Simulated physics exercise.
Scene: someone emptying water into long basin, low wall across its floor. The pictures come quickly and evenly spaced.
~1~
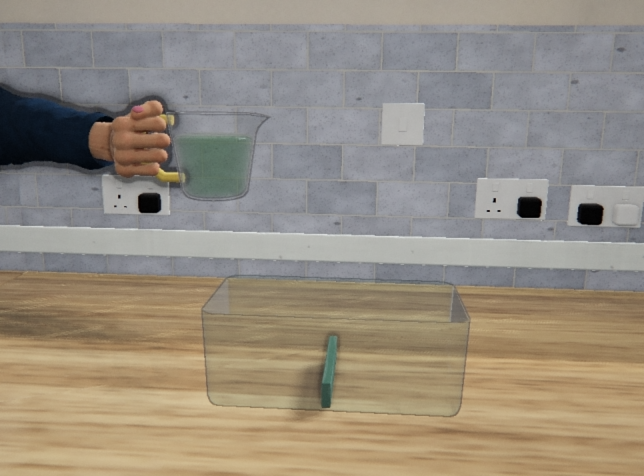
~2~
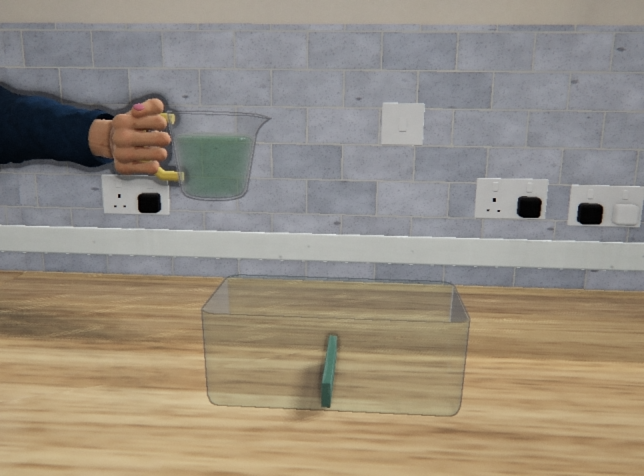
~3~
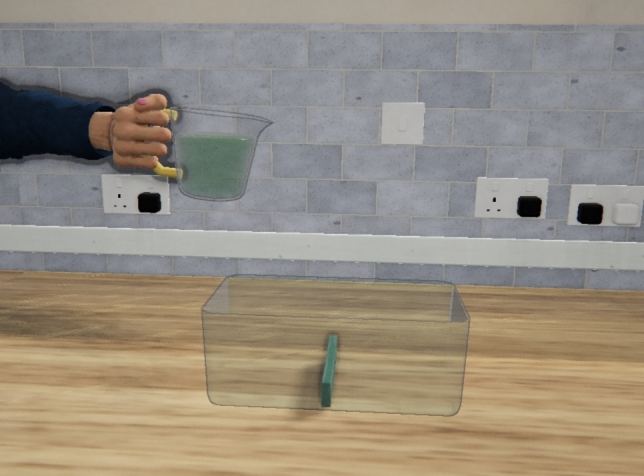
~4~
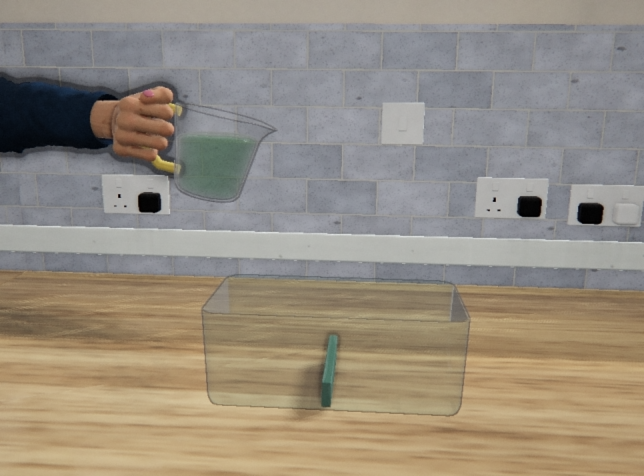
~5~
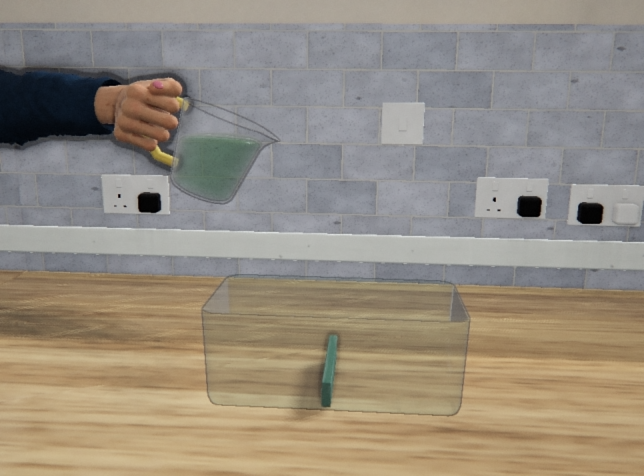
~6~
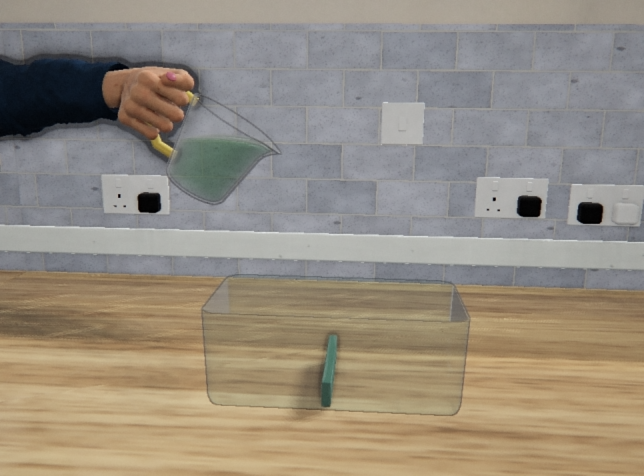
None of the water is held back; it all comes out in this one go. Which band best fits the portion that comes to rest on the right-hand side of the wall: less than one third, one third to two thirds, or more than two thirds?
The share right of the wall fails to reach one third.
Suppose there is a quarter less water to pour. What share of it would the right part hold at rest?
My estimate is about 5 percent.
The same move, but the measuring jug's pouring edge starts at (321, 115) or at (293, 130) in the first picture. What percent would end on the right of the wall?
First try: Near 85 percent; second try: Near 60 percent.
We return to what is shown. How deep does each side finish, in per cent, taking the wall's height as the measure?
I'd say close to 50 per cent on the left side and 10 on the right.
A moment on, the measuring jug is tipped on its side and 50 per cent is still to pour, 10 is left of the wall and 1 right of it.
Next, the measuring jug is tipped right over and 8 per cent is still to pour, 64 is left of the wall and 11 right of it.
Then the measuring jug is tipped right over and 0 per cent is still to pour, 78 is left of the wall and 13 right of it.
Later the measuring jug is tipped right over and 0 per cent is still to pour, 79 is left of the wall and 15 right of it.
Finally, 79 per cent lies left of the wall, 16 right of it and 5 outside.
